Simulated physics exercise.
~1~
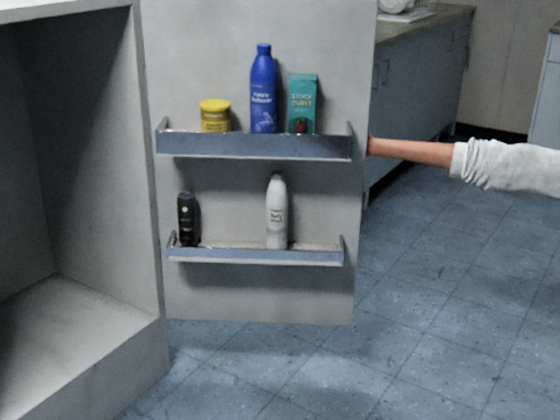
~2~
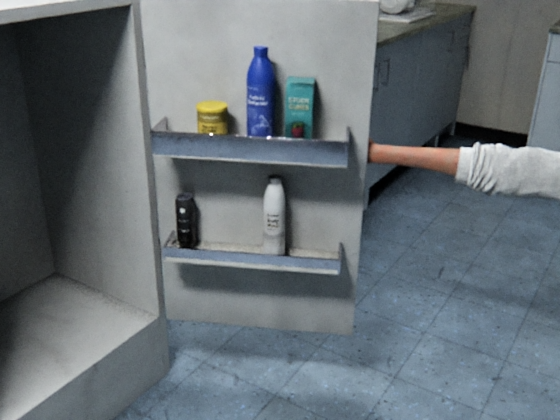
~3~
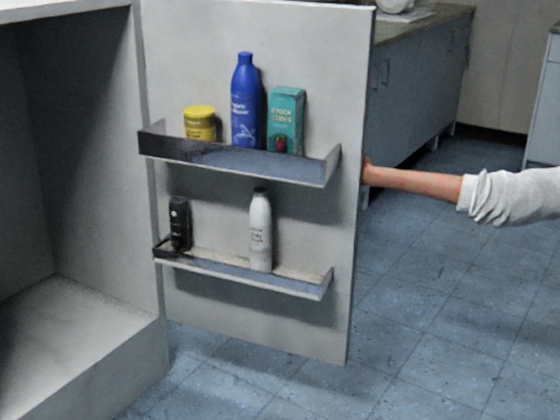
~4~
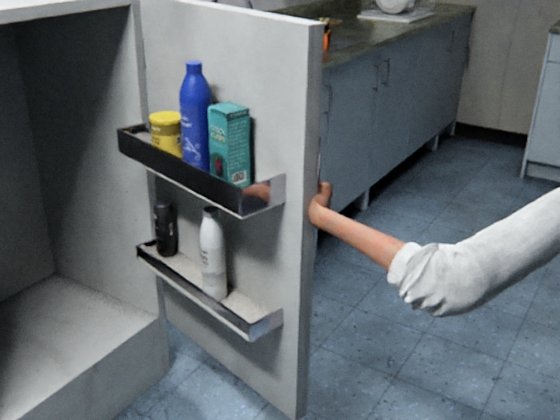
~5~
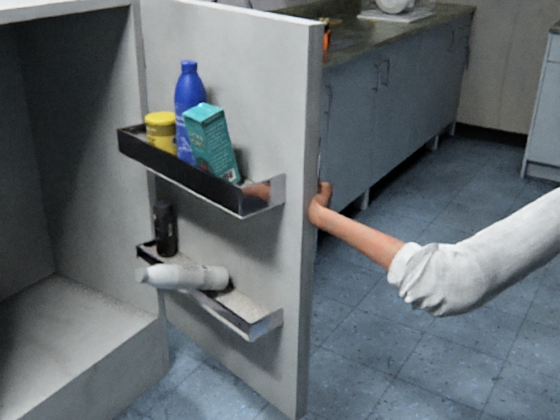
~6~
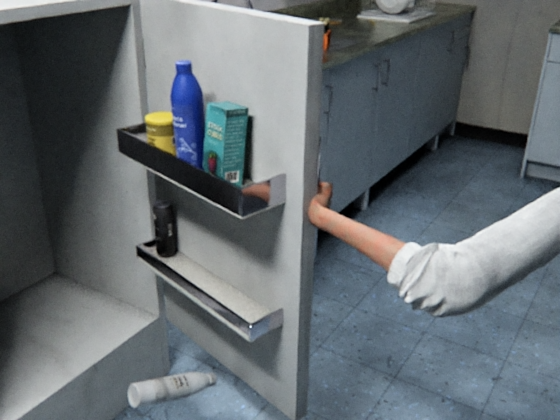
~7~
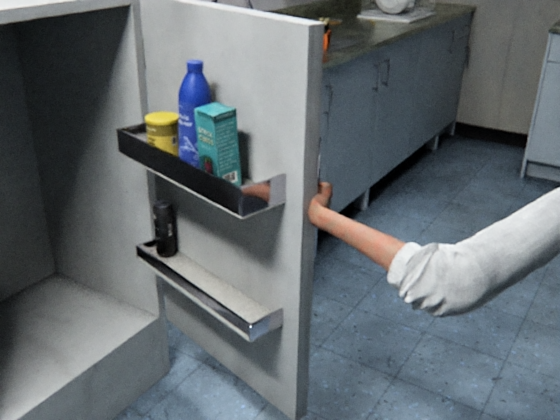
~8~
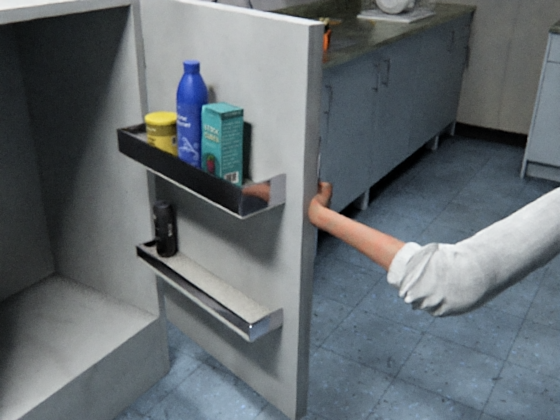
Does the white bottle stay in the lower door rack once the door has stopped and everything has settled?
No, the white bottle tips over and falls out over the rail of the lower rack. The other containers remain in the door racks.
